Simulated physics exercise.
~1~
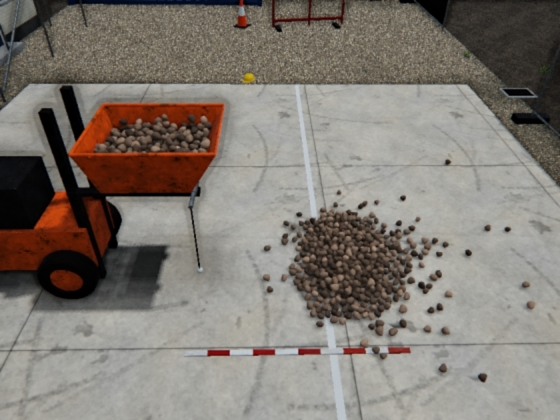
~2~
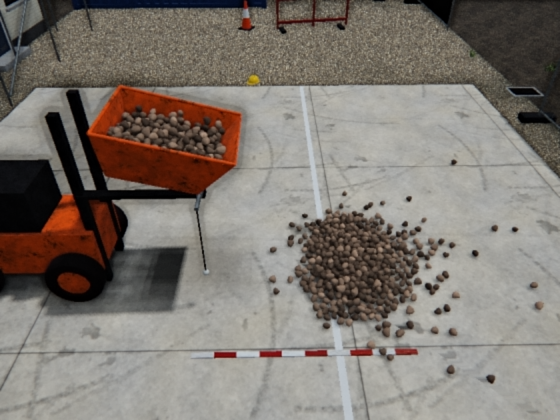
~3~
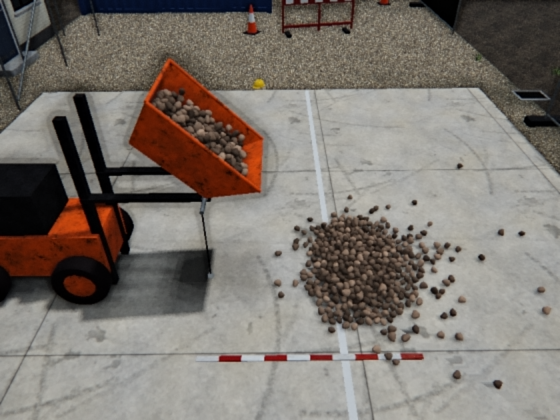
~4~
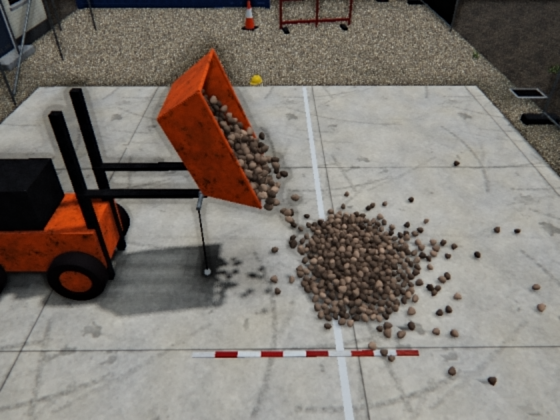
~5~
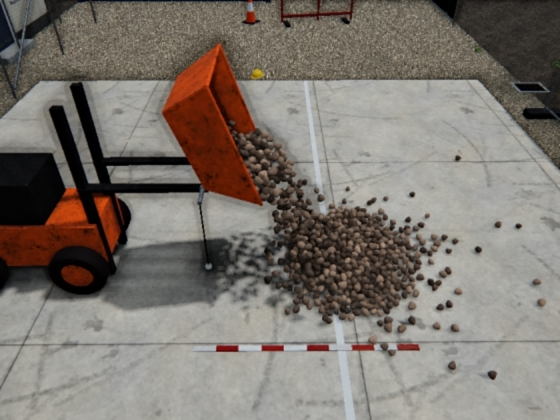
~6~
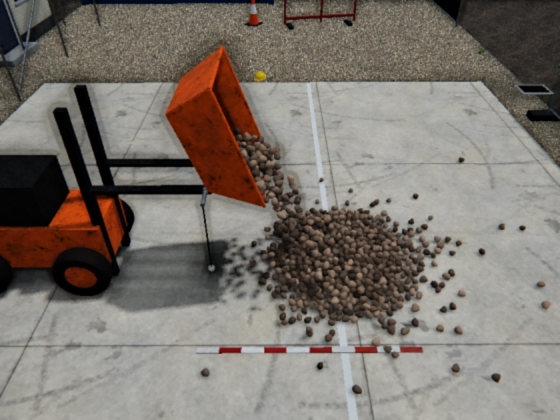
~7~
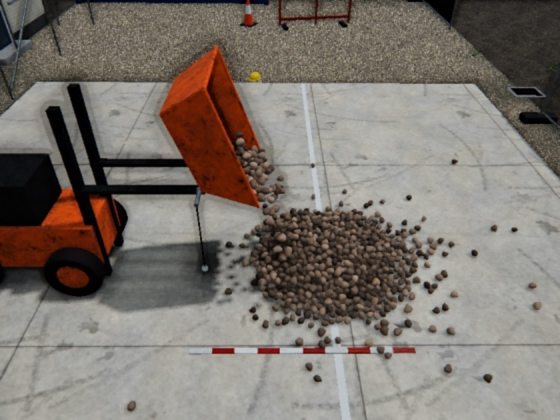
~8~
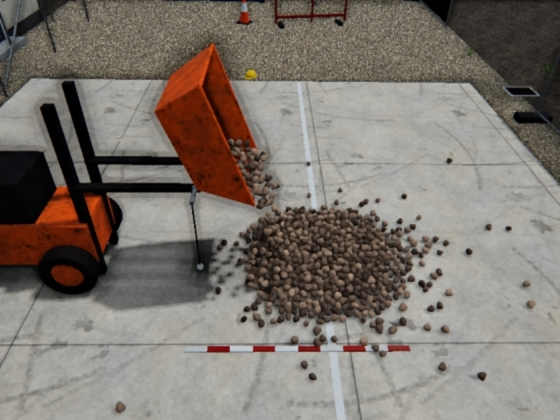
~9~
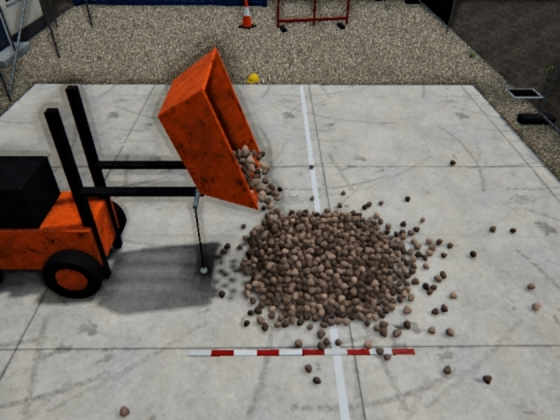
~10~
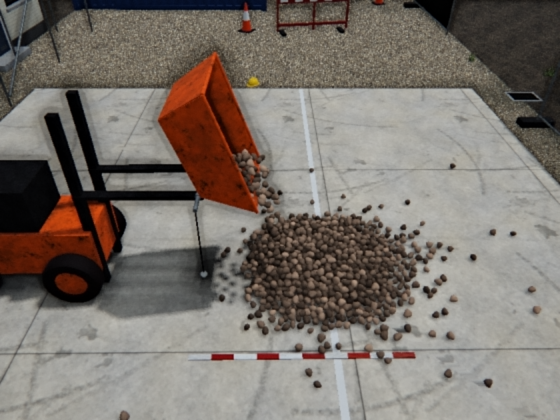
An orange forklift tips its skip, spilling brown stones beside the pile, leaving a few inside.
